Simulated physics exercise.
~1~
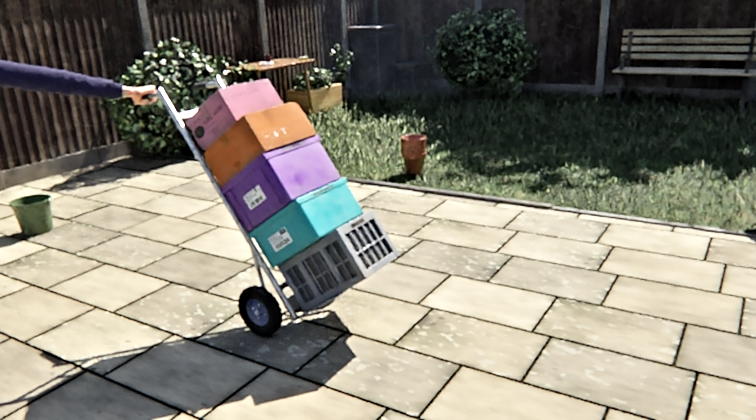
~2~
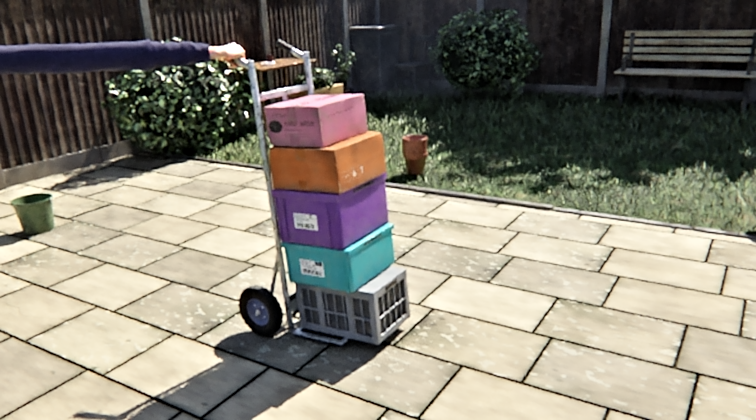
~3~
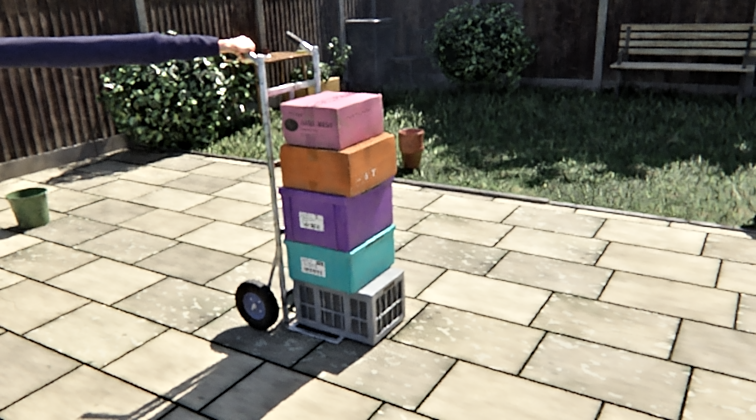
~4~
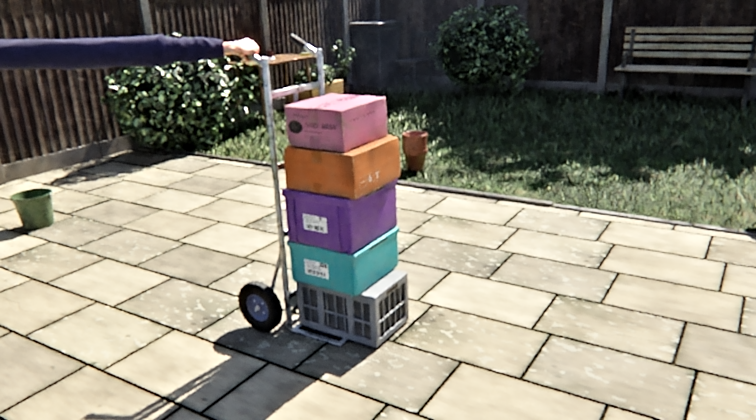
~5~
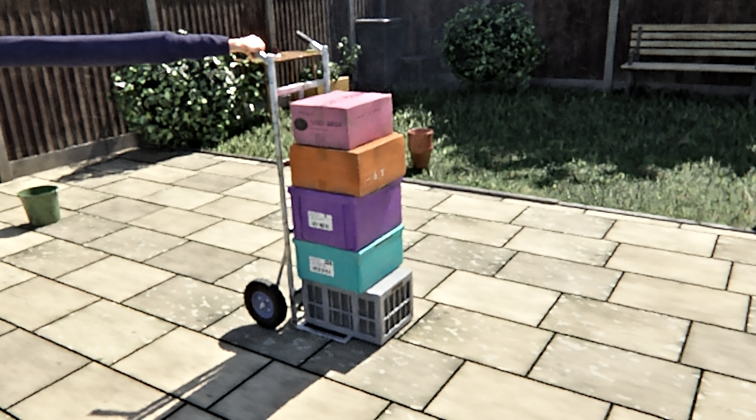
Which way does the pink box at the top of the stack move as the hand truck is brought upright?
The pink box moves to the right as the truck swings up from its tilted position.
A two-wheeled hand truck stands tilted back to the left on a sunny paved patio, held at its handle by an outstretched arm in a dark sleeve. It carries a stack of five things, with a grey crate at the bottom, then a turquoise tote, a purple tote, an orange parcel and a pink box on top. The arm swings the truck upright, and the stack moves to the right with it until the crate sits level near the paving. The hand stays on the handle while the truck stands still. At the end all five remain stacked, and nothing has fallen.
